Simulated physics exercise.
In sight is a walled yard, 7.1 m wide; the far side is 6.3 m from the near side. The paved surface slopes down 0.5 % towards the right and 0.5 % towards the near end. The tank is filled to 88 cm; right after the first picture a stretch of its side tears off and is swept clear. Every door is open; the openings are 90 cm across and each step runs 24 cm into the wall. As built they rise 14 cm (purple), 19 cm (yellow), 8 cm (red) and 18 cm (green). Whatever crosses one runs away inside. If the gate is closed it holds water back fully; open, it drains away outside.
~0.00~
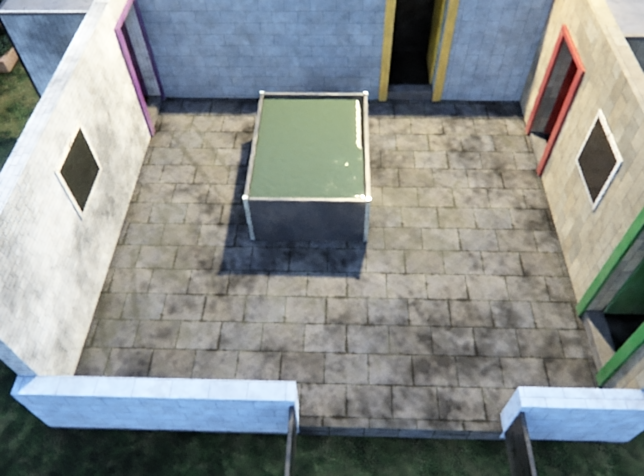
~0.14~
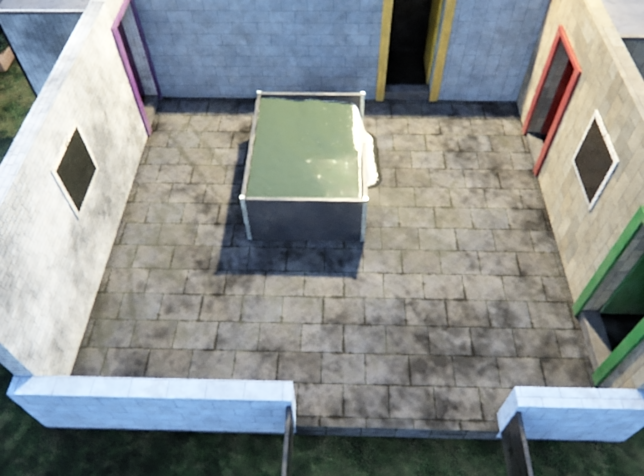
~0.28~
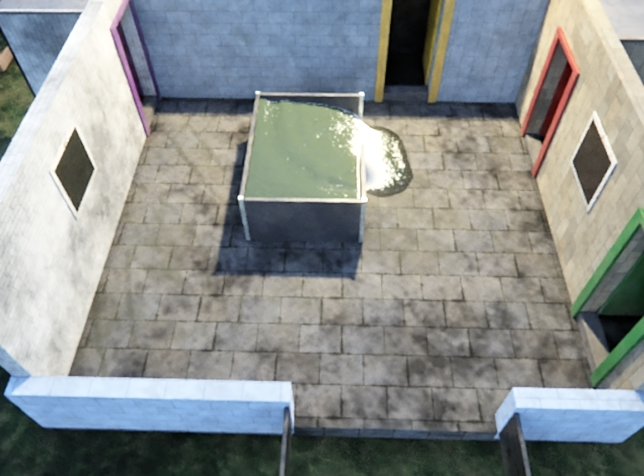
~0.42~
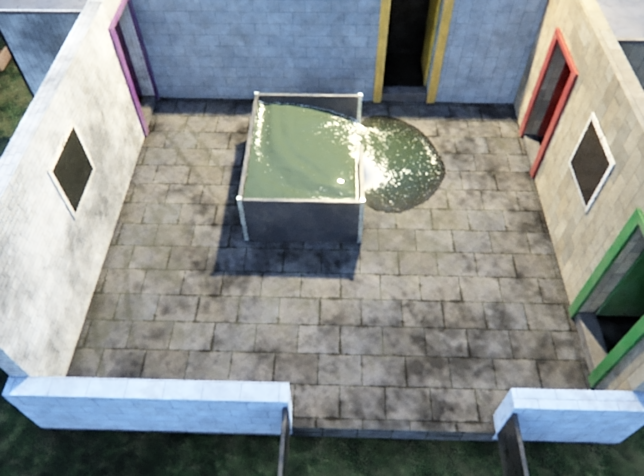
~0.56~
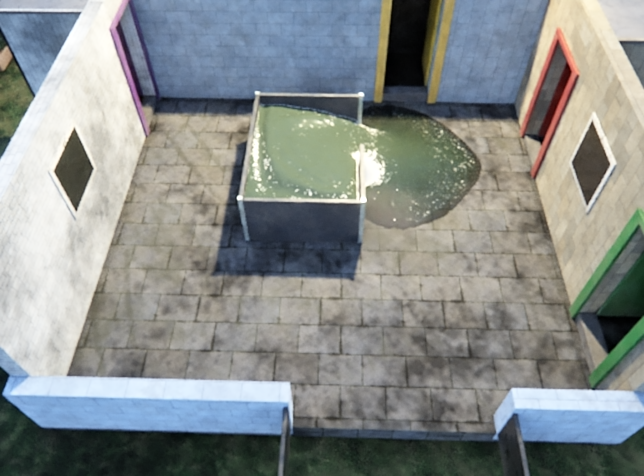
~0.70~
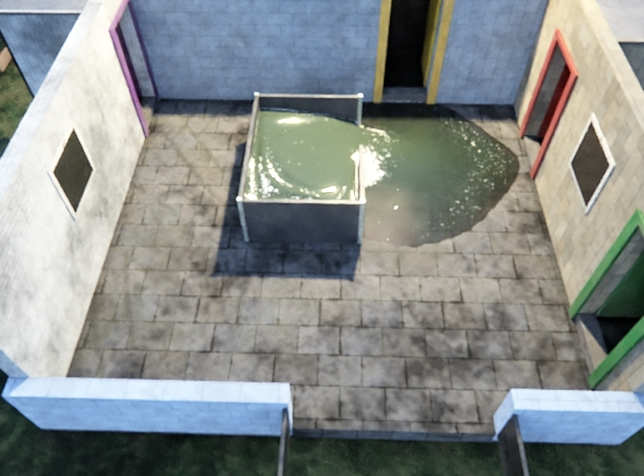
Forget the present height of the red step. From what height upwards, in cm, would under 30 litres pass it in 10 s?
At least 36 cm or so.
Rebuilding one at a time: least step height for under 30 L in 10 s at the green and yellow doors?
Roughly 11.5 cm at green and 16 cm at yellow.
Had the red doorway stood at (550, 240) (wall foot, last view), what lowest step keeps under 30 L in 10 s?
About 17 cm.
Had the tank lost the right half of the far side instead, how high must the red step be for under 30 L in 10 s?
Then roughly 21 cm.
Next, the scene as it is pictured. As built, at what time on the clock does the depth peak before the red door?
At about 2.2 s.
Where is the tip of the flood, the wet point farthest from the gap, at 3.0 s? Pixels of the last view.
Around (597, 418).
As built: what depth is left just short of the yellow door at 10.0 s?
Some 7.0 cm.
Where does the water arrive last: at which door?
It is the purple one.
After 1.4 s water covers 25 % of the floor, deepest (56 cm) near (511, 110); 7 cm at the red door, 92 litres in over its 8 cm step.
After 3.0 s water covers 35 % of the floor, deepest (35 cm) near (517, 128); 27 cm at the red door, 411 litres in over its 8 cm step.
After 10.0 s water covers 90 % of the floor, deepest (12 cm) near (555, 417); 9 cm at the red door, 716 litres in over its 8 cm step.
At the red door as built, the water arrived by 0.8 s and peaked near 39 cm at 2.2 s.
Run again over the same 10 s with other heights there, 85 litres in over 30 cm, 8 litres over 40.5 cm. The limit of 30 litres is kept from about 36 cm up.
